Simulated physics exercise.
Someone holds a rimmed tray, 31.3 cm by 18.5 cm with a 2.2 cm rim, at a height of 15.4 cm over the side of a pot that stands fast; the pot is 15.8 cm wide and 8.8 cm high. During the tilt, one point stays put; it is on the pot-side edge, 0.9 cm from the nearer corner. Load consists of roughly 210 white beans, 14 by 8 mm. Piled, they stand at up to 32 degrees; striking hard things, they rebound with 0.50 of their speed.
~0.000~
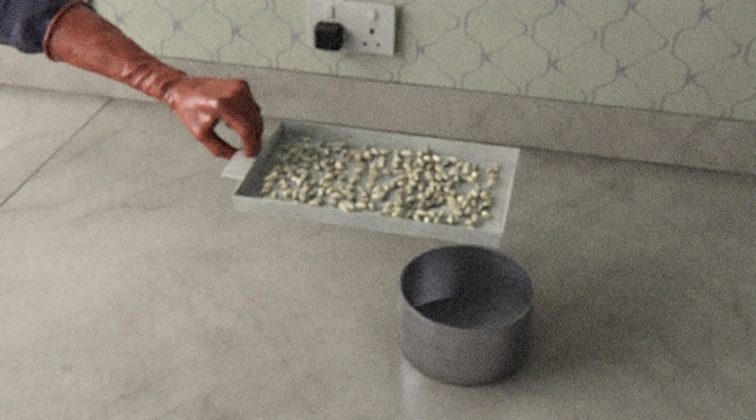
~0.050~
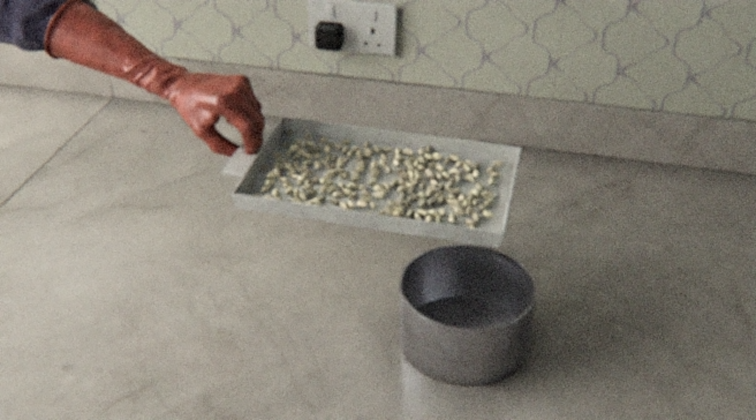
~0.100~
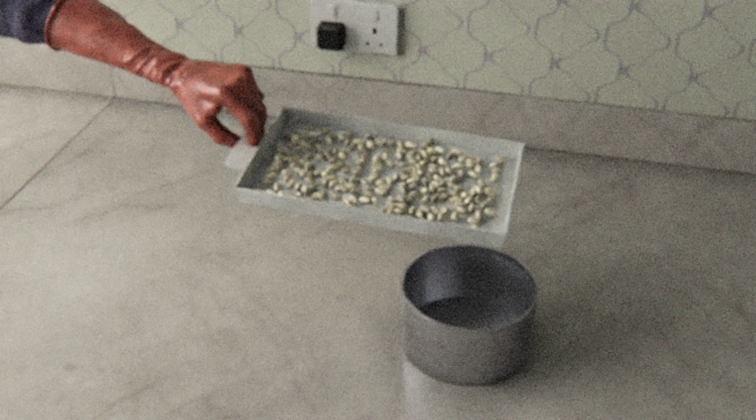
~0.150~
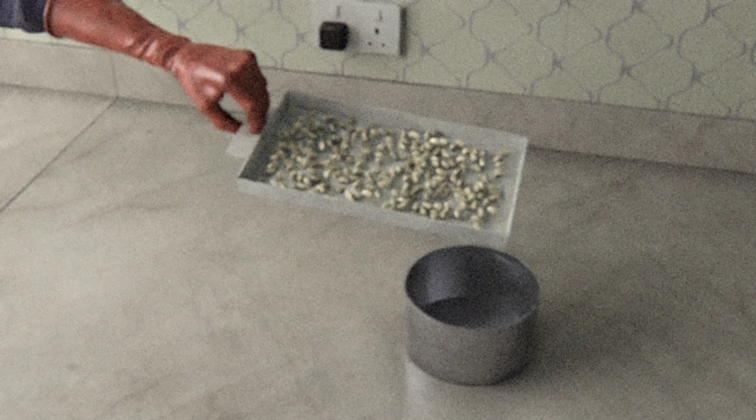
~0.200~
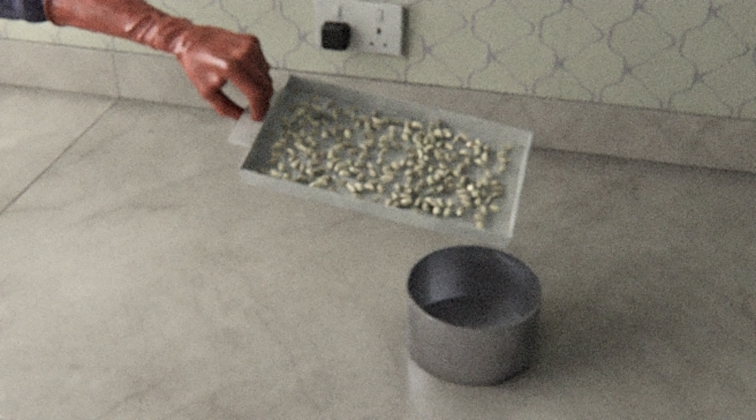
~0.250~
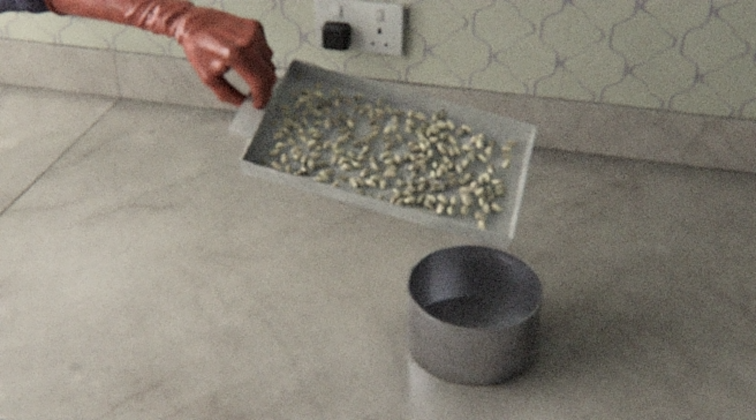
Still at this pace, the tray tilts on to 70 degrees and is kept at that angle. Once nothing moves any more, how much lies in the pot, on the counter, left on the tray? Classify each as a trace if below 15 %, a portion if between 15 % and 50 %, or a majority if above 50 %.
Pot: A portion. Counter: A portion. Tray: A portion.
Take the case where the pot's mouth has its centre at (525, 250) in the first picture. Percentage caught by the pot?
With the pot there, close to 0 per cent.
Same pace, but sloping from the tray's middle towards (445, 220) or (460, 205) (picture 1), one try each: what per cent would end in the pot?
Some 10 and 0 per cent.
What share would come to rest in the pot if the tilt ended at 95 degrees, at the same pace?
Around 35 per cent, then.
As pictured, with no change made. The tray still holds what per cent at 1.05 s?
55%, roughly.
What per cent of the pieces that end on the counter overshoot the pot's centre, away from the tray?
100 %.
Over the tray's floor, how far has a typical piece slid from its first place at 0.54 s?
5 cm.
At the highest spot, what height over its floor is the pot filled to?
Top level: Approx. 1.5 cm.
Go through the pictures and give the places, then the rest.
The first frame shows tray tilt 0 degrees, front corners at (235, 195) and (500, 231); middle of the pieces at (372, 185); pot at (467, 285).
The second frame shows tray tilt 1 degrees, front corners at (236, 192) and (501, 231); middle of the pieces at (373, 183).
The third frame shows tray tilt 4 degrees, front corners at (237, 186) and (504, 232), lowest corner right front; middle of the pieces at (375, 178).
The fourth frame shows tray tilt 8 degrees, front corners at (240, 177) and (507, 233), lowest corner right front; middle of the pieces at (378, 170).
The fifth frame shows tray tilt 12 degrees, front corners at (242, 168) and (509, 235), lowest corner right front; middle of the pieces at (382, 162).
The sixth frame shows tray tilt 17 degrees, front corners at (244, 159) and (511, 236), lowest corner right front; middle of the pieces at (389, 146); pot at (475, 284). The tray's pace is about 90 degrees a second.
After 0.54 s, tilt 43 degrees; the tray holds 100 %, the pot 0 %.
After 0.74 s, tilt 61 degrees; the tray holds 100 %, the pot 0 %.
After 1.05 s, tilt 70 degrees; the tray holds 55 %, the pot 15 %.
At rest (2.5 s), pot 35 %, counter 30 %, tray 35 %.
